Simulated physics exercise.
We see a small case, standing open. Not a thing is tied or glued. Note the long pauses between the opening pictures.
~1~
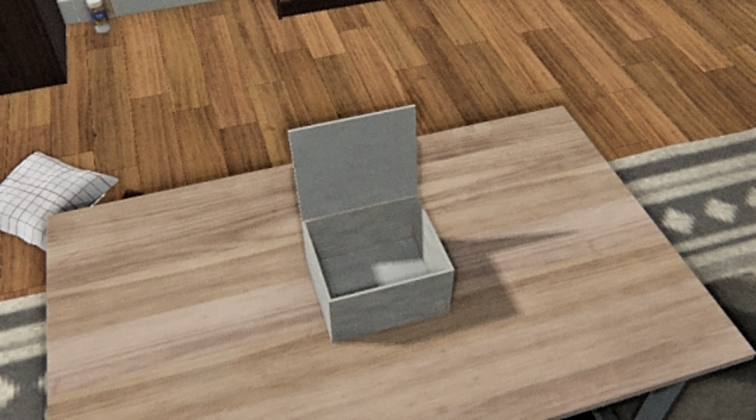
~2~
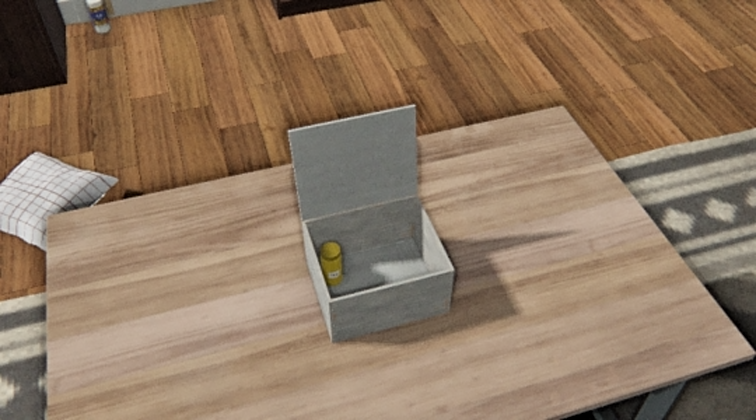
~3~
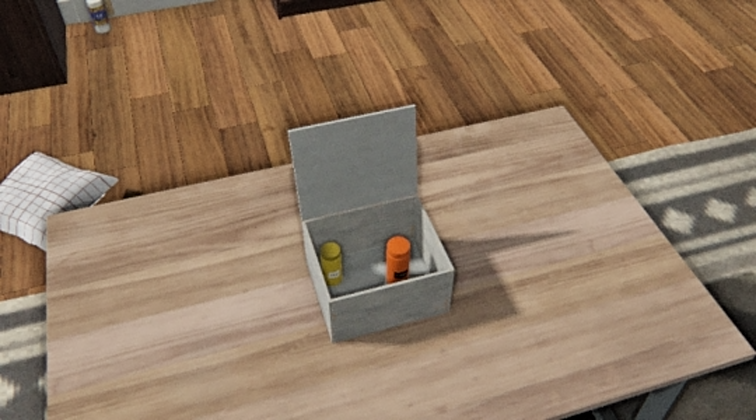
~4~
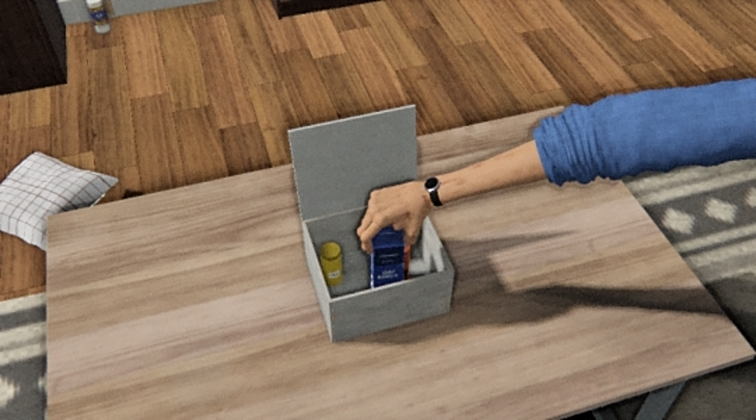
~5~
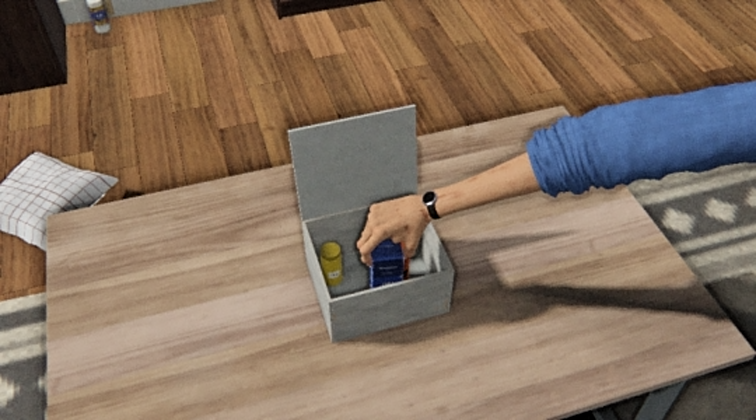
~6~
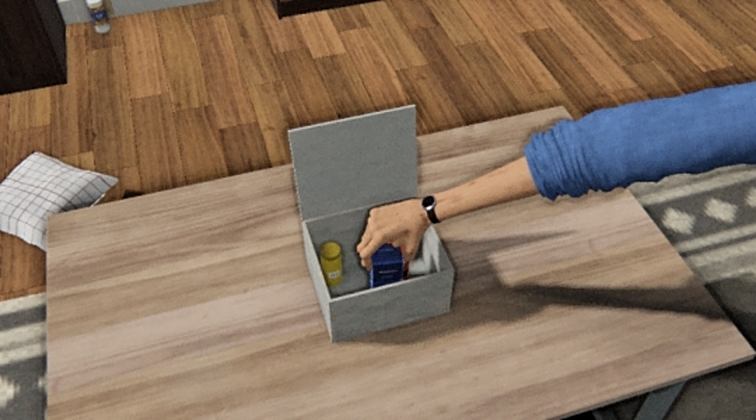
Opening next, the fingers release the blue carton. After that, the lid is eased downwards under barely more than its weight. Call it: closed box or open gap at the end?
Open gap.
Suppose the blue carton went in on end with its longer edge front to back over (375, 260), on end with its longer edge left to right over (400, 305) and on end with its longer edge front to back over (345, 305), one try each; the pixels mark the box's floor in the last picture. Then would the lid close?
Well, the first try leaves the lid lying shut, the second leaves it standing open, and the third leaves it standing open.
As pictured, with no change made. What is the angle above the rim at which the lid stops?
Around 18 degrees.
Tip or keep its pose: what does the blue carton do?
Simply put, the blue carton remains unturned.
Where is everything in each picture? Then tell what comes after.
In the first frame, the last thing is not in view yet.
In the second frame, the last thing is not in view yet; yellow shaker (332, 264).
In the third frame, the last thing is not in view yet; yellow shaker (332, 264).
The fourth frame shows coming down; blue carton (387, 268); yellow shaker (332, 264).
The fifth frame shows coming down; blue carton (386, 279); yellow shaker (332, 264).
The sixth frame shows in place under the hand; blue carton (386, 282); yellow shaker (332, 264).
Then, 1.20 s on from there, lid 82° above the rim.
Then, 1.70 s on from there, lid 46° above the rim.
Then, 2.00 s on from there, lid 19° above the rim.
Then, 4.00 s on from there, blue carton resting near (386, 282).
In the end, lid 19° above the rim; all 3 unmoved. At the end, from the last picture's camera, blue carton near (386, 282).
